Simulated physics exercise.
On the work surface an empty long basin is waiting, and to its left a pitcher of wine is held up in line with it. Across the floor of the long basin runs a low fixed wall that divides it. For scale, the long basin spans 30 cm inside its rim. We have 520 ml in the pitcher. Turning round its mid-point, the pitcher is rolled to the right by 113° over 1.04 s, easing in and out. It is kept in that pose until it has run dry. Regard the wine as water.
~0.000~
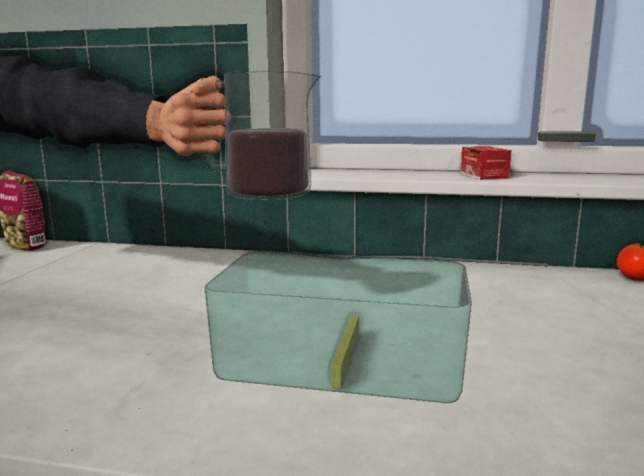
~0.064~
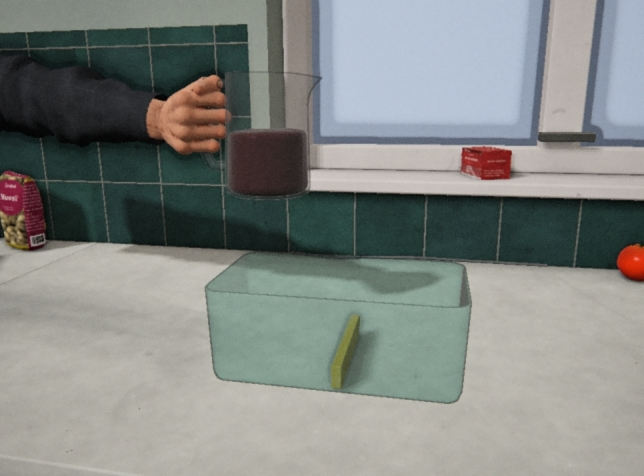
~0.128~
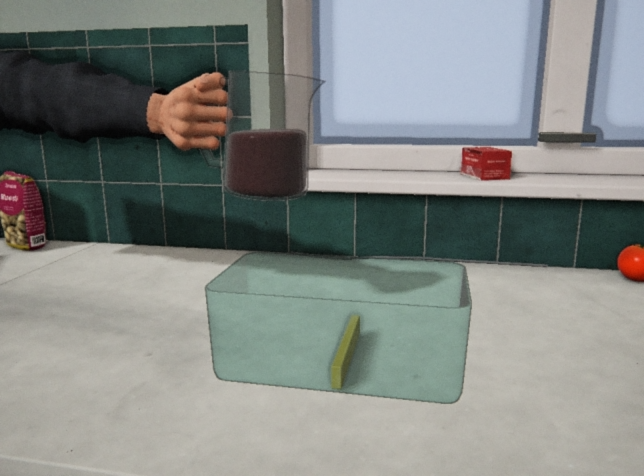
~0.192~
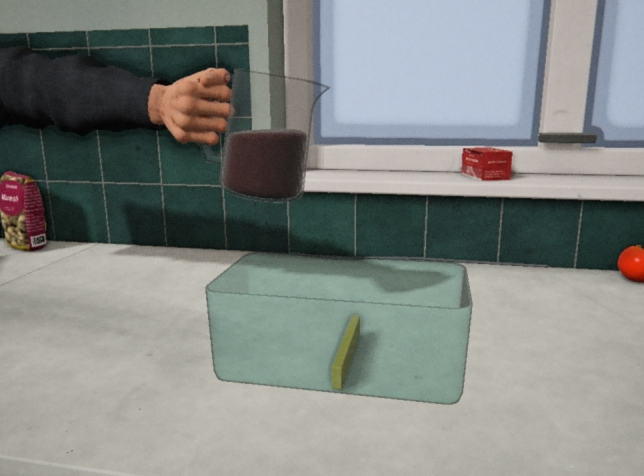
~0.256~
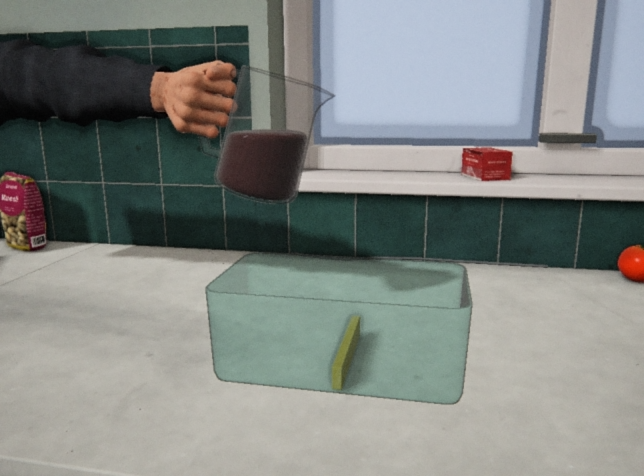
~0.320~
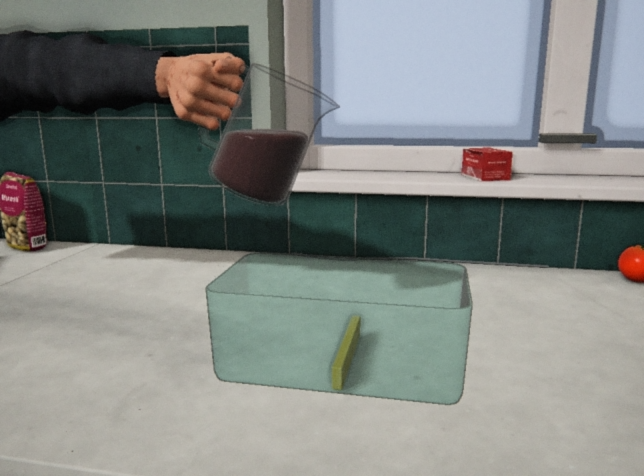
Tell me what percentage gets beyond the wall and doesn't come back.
Around 84 % gets beyond the wall and stays.
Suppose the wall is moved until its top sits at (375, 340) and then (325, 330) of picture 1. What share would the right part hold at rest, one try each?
I'd put it at about 65 per cent for the first and about 90 per cent for the second.
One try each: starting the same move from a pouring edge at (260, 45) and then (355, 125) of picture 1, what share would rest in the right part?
In order, 20 and 85 per cent.
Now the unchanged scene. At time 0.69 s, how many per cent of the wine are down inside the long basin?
Near 0 in a hundred.
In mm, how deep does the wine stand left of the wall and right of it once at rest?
On the left it stands about 2 mm, on the right about 20 mm.
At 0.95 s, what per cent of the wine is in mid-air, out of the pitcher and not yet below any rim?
Roughly 26 %.
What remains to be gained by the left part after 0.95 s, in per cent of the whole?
That works out to roughly 12 per cent of the whole.
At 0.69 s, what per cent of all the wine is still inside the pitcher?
About 92 percent.
Then, 0.69 s in, the tilt is 84° and 92 per cent is still to pour, 0 is left of the wall and 0 right of it.
Then, 0.95 s in, the tilt is 111° and 31 per cent is still to pour, 0 is left of the wall and 43 right of it.
Then, 1.24 s in, the tilt is 113° and 2 per cent is still to pour, 9 is left of the wall and 80 right of it.
Then, 1.54 s in, the tilt is 113° and 0 per cent is still to pour, 11 is left of the wall and 85 right of it.
Finally, 12 per cent lies left of the wall, 84 right of it and 4 outside.
